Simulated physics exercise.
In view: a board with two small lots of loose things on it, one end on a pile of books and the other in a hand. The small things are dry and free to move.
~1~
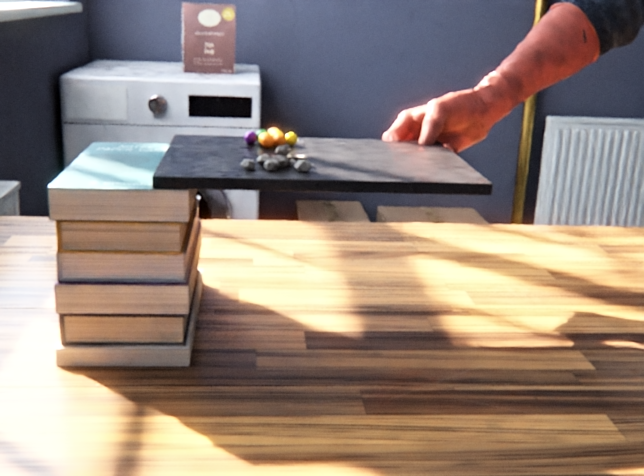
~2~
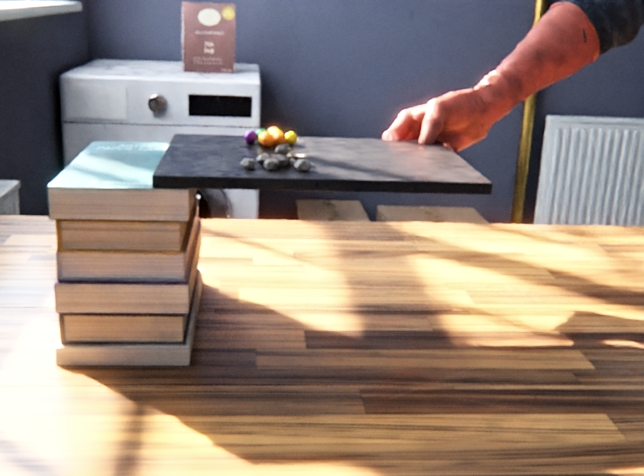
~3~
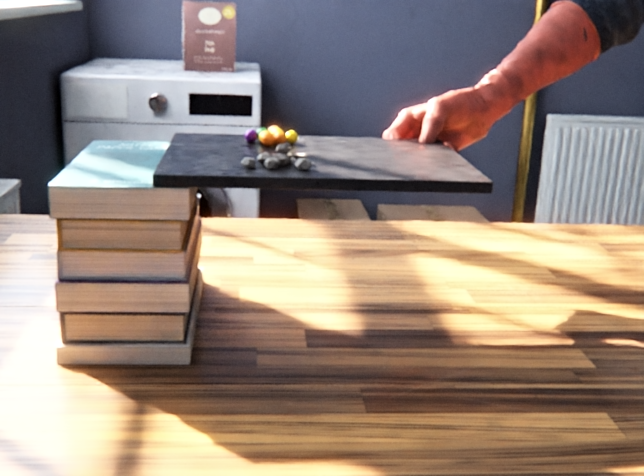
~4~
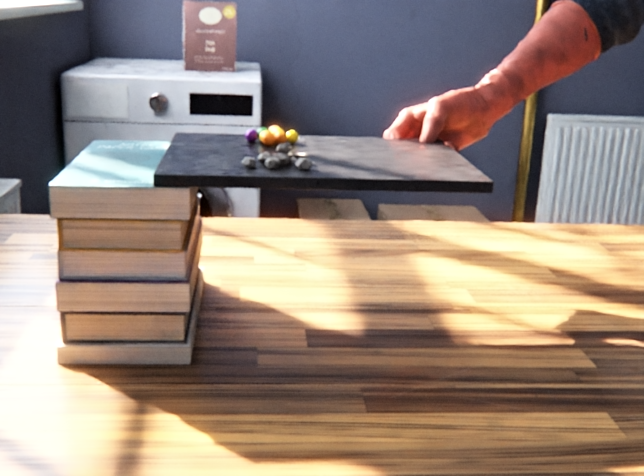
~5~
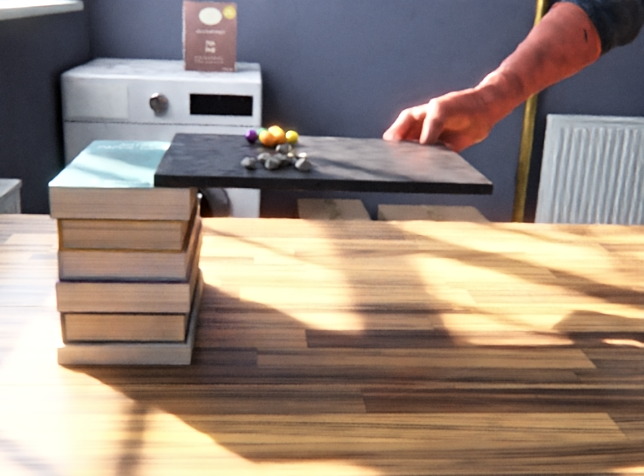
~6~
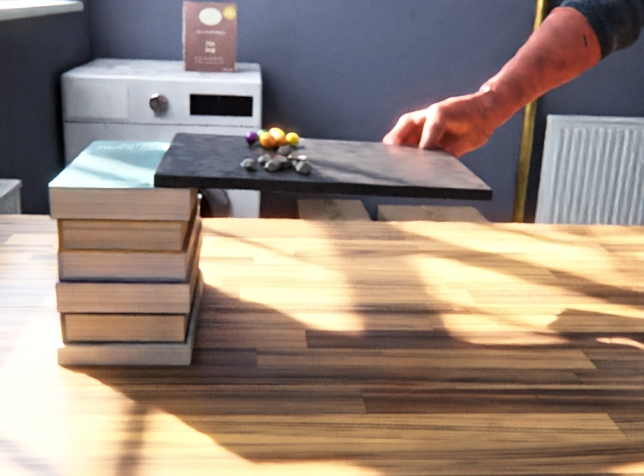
A hand held the right end of a dark board level, its other end on a pile of books, then lowered it very slightly while the gumballs and bits of gravel on top stayed still.
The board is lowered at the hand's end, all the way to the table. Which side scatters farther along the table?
Farther out at the end: The back one.
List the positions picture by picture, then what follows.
The first frame shows held end of the board at (480, 187), level; book pile at (136, 178), tall, over half the board's length; front portion at (281, 161), a few bits of gravel; back portion at (277, 137), a few gumballs.
The second frame shows held end of the board at (480, 186), level; back portion at (277, 136).
The third frame shows held end of the board at (480, 185), level; front portion at (282, 159).
The fourth frame shows held end of the board at (481, 185), level; back portion at (278, 135).
The fifth frame shows held end of the board at (481, 187), level; front portion at (282, 160).
The sixth frame shows held end of the board at (480, 193), down by 1°; book pile at (137, 176); front portion at (283, 162), not moving; back portion at (278, 137), not moving.
Then, 0.41 s past the last view, board sloping at 11°; front portion all still on the board; back portion all still on the board.
Then, 0.94 s past the last view, board sloping at 26°; front portion all still on the board; back portion mostly up to a board's length out.
Then, 1.50 s past the last view, board resting at 38°; front portion mostly at the foot of the board; back portion mostly one to two board lengths out.
Finally, board resting at 38°; front portion mostly at the foot of the board; back portion mostly more than two board lengths out, all gone off the table; the back portion has gone farther.
